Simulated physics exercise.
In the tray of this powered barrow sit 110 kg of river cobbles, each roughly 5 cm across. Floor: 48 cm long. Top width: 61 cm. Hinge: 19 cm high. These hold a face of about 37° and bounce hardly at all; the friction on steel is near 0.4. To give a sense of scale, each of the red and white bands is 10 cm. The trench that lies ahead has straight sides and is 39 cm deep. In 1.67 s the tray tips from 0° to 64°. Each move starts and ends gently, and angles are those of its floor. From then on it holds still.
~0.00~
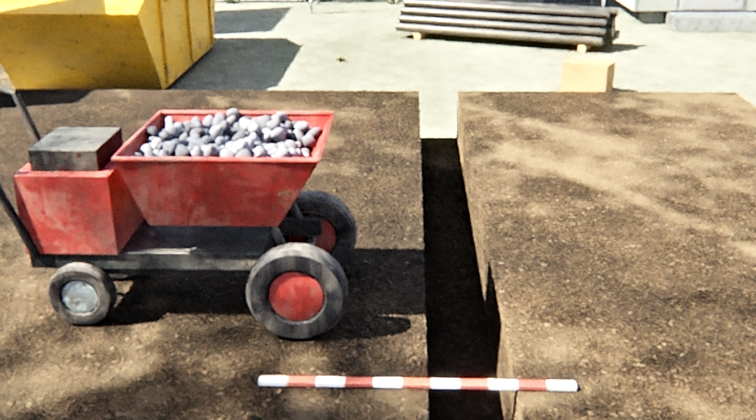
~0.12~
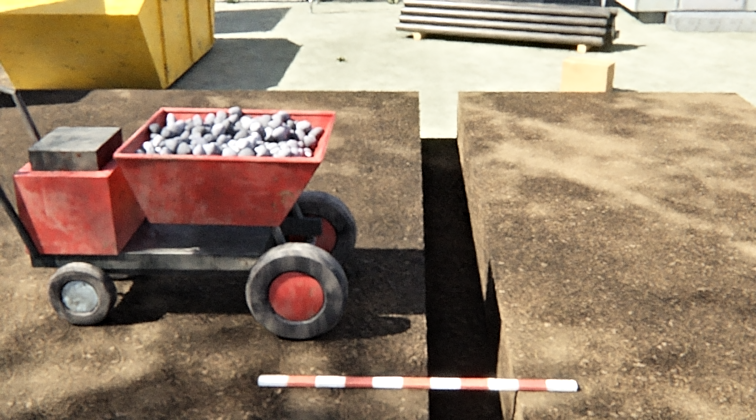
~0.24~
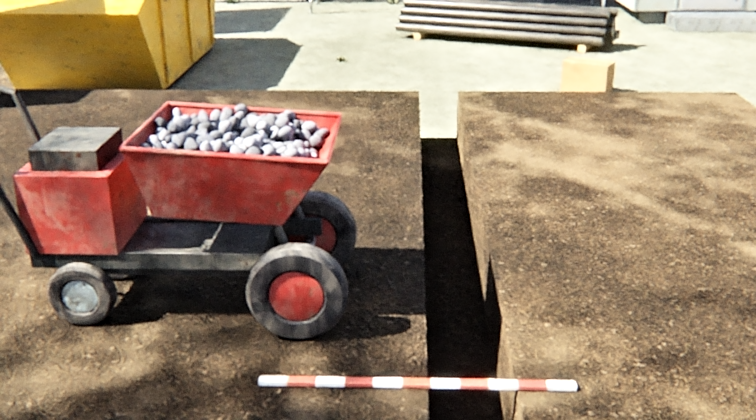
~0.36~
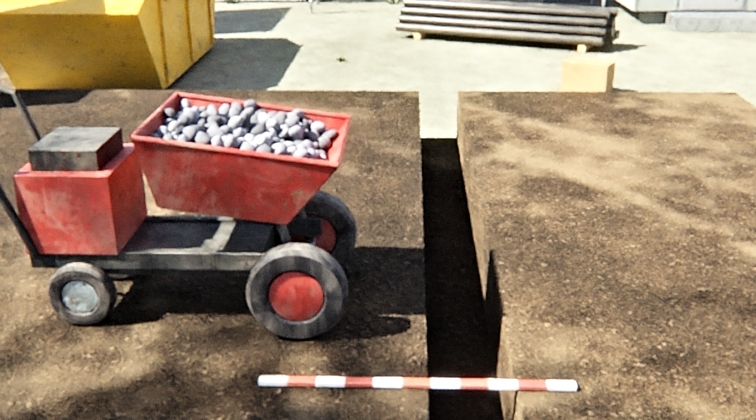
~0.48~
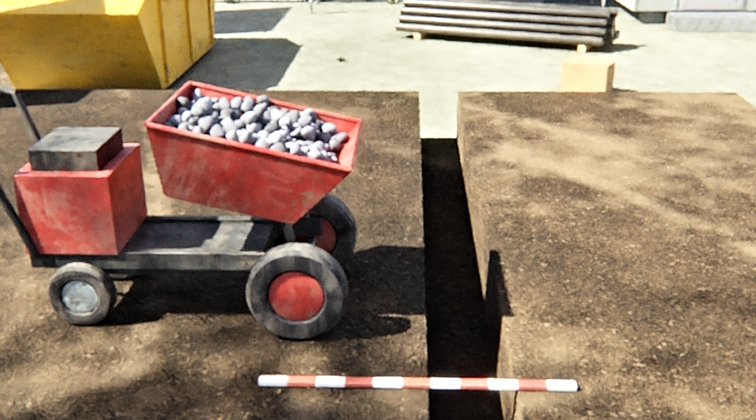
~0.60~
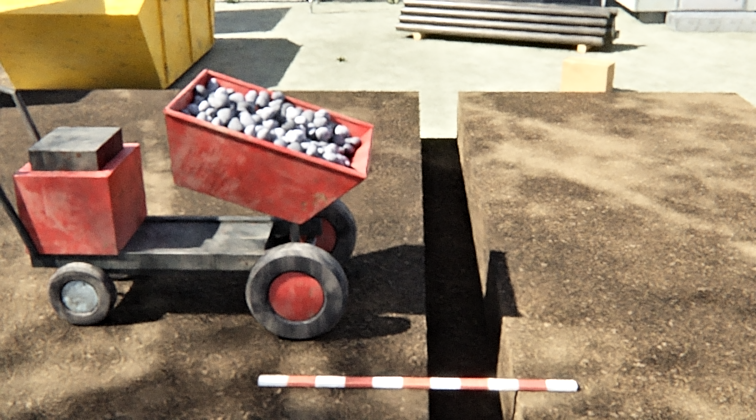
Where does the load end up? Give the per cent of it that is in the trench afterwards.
Some 62 per cent of it.
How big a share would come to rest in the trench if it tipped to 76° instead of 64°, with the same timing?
Roughly 80 per cent would end in the trench.
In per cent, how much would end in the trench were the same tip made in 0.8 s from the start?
Then about 50 per cent.
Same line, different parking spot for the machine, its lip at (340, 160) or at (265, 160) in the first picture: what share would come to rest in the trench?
Around 45% for the first place and 60% for the second.
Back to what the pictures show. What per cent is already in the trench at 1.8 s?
Close to 20 per cent has got there by then.
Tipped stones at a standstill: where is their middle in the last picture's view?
Roughly at pixel (469, 368).
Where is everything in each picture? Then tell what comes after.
The tray is at 0°, its lip at (318, 161); the top of the load is at (234, 125), in the first picture.
Lip at (320, 161), floor tilted 1°, highest stones at (236, 124); the stones move at 0.1 m/s on average, in the second picture.
Lip at (327, 163), floor tilted 4°, highest stones at (230, 121); the stones move at 0.3 m/s on average, in the third picture.
The tray is at 8°, its lip at (338, 166); the top of the load is at (209, 116); the stones move at 0.4 m/s on average, in the fourth picture.
The tray is at 13°, its lip at (351, 170); the top of the load is at (208, 108); the stones move at 0.4 m/s on average, in the fifth picture.
Lip at (366, 177), floor tilted 19°, highest stones at (214, 96); the stones move at 0.5 m/s on average, in the sixth picture.
After 1.2 s the floor is at 54°; 100 % in the tray; the foremost stones are at (422, 197).
After 1.8 s the floor is at 64°; 75 % in the tray, 21 % in the trench, 5 % past the trench; the foremost stones are at (545, 302).
After 2.1 s the floor is at 64°; 54 % in the tray, 37 % in the trench, 10 % past the trench; the foremost stones are at (589, 287).
After 4.1 s the floor is at 64°; 28 % in the tray, 62 % in the trench, 10 % past the trench; the foremost stones are at (626, 294).
